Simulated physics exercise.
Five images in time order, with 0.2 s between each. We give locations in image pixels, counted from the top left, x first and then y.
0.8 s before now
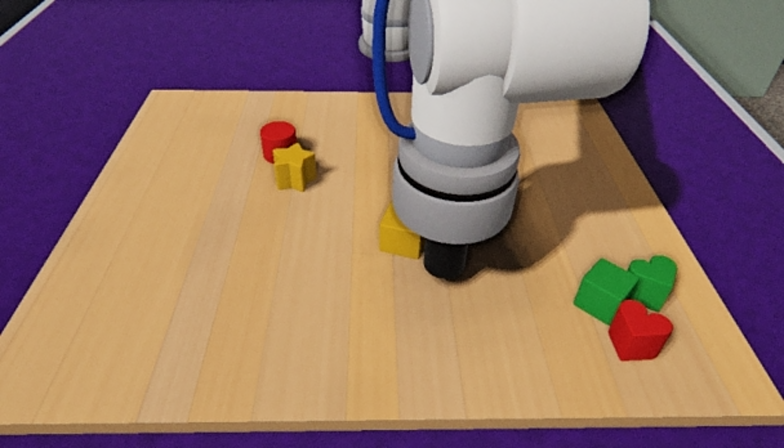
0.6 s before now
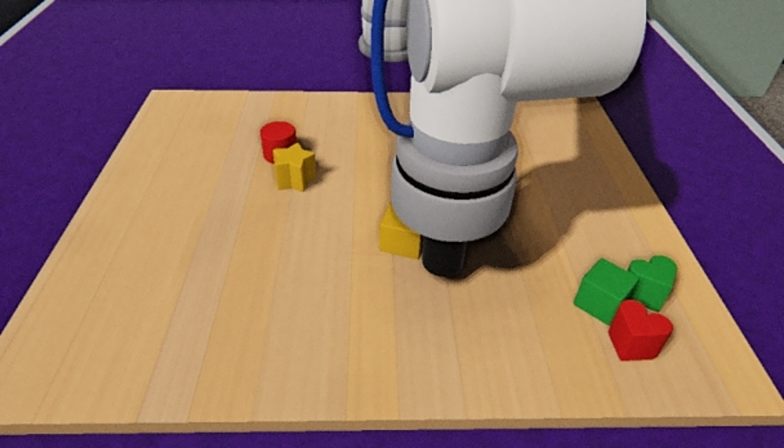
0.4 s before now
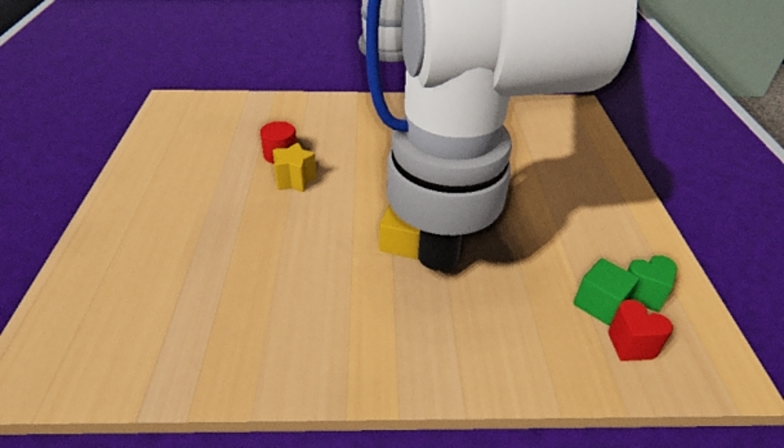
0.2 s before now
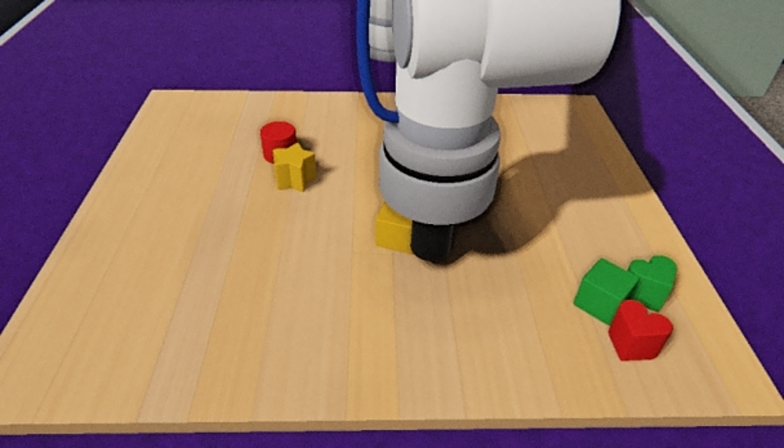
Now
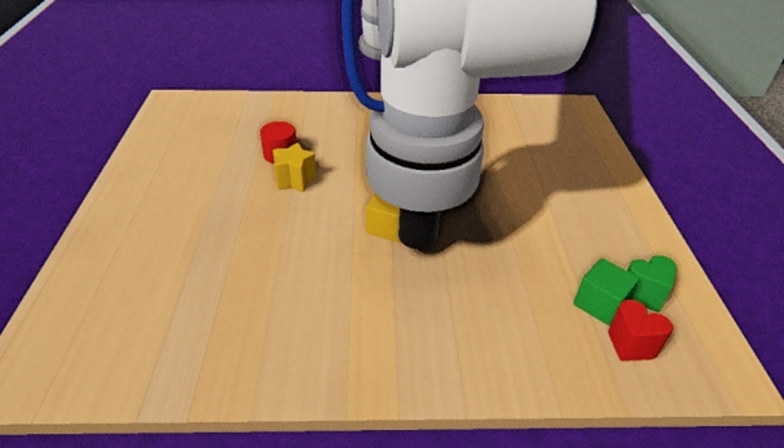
A white robot arm held its black rod against a yellow block on the wooden board, then slid slowly up and left, nudging the block slightly, while the other red, yellow and green blocks stayed still.
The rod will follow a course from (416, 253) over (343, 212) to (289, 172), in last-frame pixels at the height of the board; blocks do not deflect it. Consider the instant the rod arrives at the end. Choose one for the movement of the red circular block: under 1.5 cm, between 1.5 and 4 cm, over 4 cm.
The shift is from 1.5 to 4 cm.
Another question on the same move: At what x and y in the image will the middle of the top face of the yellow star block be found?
It will end up at (264, 136).
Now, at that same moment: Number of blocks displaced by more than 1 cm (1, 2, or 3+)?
I'd say three or more blocks get shifted by more than about 1 cm.
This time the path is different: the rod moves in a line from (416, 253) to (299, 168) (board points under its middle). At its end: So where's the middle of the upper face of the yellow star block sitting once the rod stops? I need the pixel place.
It is at (265, 146).
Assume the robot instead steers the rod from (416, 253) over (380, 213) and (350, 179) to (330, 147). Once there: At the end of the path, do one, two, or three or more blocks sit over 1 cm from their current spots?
1.
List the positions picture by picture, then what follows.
In the first frame, rod's lower end at (444, 265); red circular block at (278, 130); yellow star block at (292, 155); yellow square block partly hidden.
In the second frame, rod at (442, 263); blocks still.
In the third frame, rod at (438, 257); blocks still.
In the fourth frame, rod at (430, 248); yellow square block partly hidden.
In the fifth frame, rod at (418, 236); red circular block at (278, 130); yellow star block at (292, 155); yellow square block partly hidden.
On the path given first. One third of the way, rod at (364, 209); yellow square block at (370, 175), turned 70° clockwise.
Two thirds of the way, rod at (322, 182); yellow square block at (364, 167), turned 110° clockwise.
At the end, rod at (287, 156); red circular block at (262, 118); yellow star block at (264, 136); yellow square block at (364, 167), turned 110° clockwise.
